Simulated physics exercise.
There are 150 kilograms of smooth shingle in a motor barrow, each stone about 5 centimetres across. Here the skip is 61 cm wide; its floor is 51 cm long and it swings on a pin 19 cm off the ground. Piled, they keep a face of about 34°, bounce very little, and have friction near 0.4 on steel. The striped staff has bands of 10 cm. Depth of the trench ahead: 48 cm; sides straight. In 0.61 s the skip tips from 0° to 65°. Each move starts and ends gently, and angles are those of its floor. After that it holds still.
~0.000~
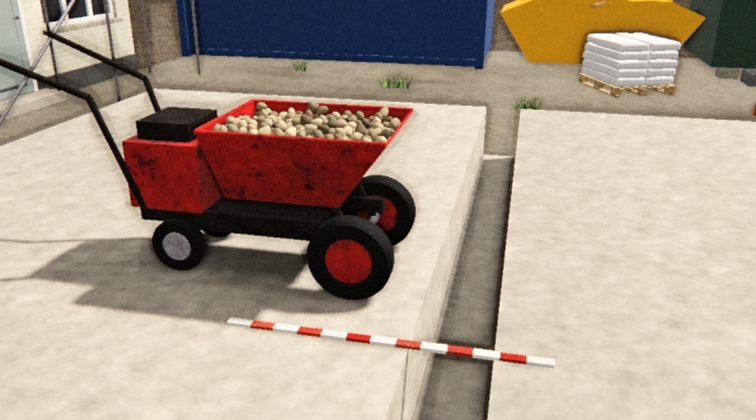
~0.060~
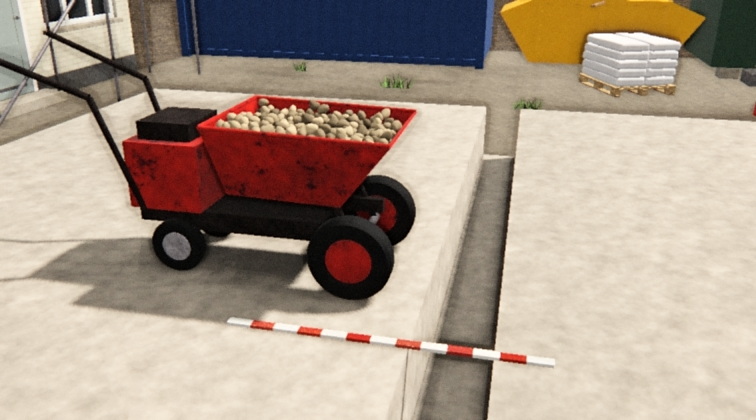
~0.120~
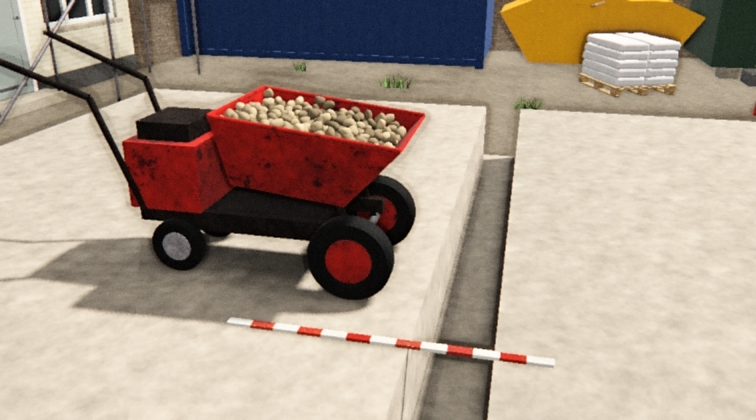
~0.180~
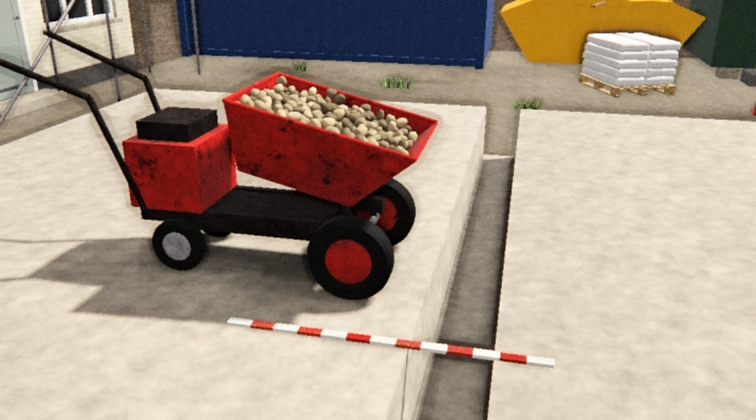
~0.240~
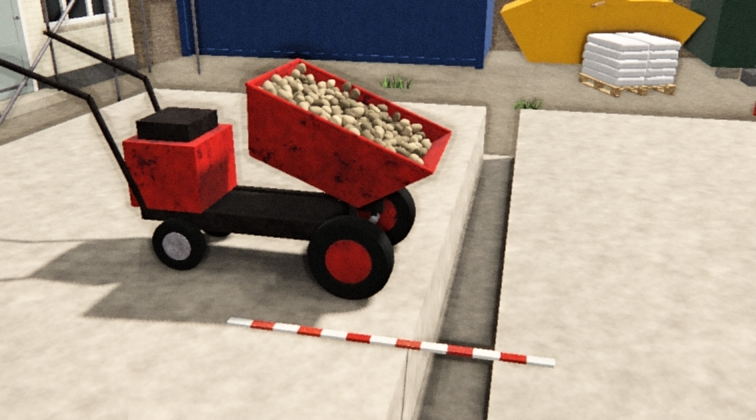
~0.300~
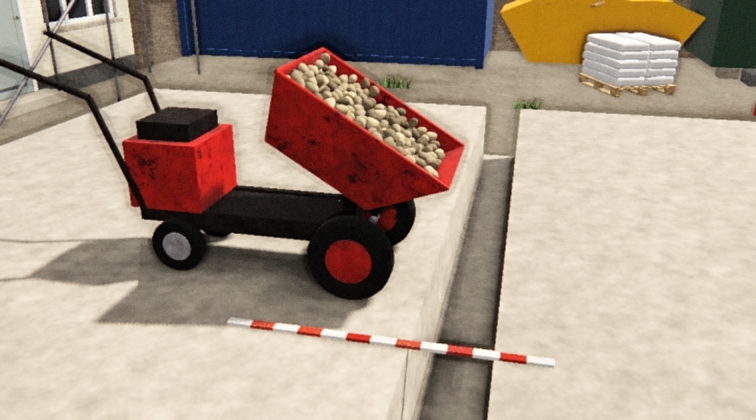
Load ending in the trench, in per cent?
28 per cent.
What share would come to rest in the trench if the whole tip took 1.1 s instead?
In that case some 35 per cent.
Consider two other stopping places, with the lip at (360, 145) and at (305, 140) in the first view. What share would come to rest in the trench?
It'd be around 45 per cent and after that around 85 per cent.
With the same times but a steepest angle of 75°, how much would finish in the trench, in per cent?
Some 20 in a hundred, I'd say.
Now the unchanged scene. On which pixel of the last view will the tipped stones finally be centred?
Roughly at pixel (553, 284).
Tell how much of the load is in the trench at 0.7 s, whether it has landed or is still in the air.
Around 5 per cent of it, at that instant.
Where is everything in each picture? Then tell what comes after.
Lip at (386, 145), floor tilted 0°, highest stones at (312, 115), in the first frame.
The skip is at 2°, its lip at (390, 147); the top of the load is at (313, 114); the stones move at 0.4 m/s on average, in the second frame.
The skip is at 7°, its lip at (401, 152); the top of the load is at (275, 105); the stones move at 0.8 m/s on average, in the third frame.
Lip at (416, 160), floor tilted 14°, highest stones at (277, 94); the stones move at 1.2 m/s on average, in the fourth frame.
The skip is at 22°, its lip at (433, 173); the top of the load is at (295, 80); the stones move at 1.4 m/s on average, in the fifth frame.
Lip at (448, 189), floor tilted 32°, highest stones at (319, 69); the stones move at 1.5 m/s on average, in the sixth frame.
After 0.5 s the floor is at 55°; 100 % in the skip; the foremost stones are at (469, 207).
After 0.7 s the floor is at 65°; 76 % in the skip, 4 % in the trench, 20 % past the trench; the foremost stones are at (562, 287).
After 1.1 s the floor is at 65°; 28 % in the skip, 3 % in the trench, 69 % past the trench; the foremost stones are past the picture's edge.
After 3.0 s the floor is at 65°; 0 % in the skip, 28 % in the trench, 72 % past the trench; the foremost stones are past the picture's edge.
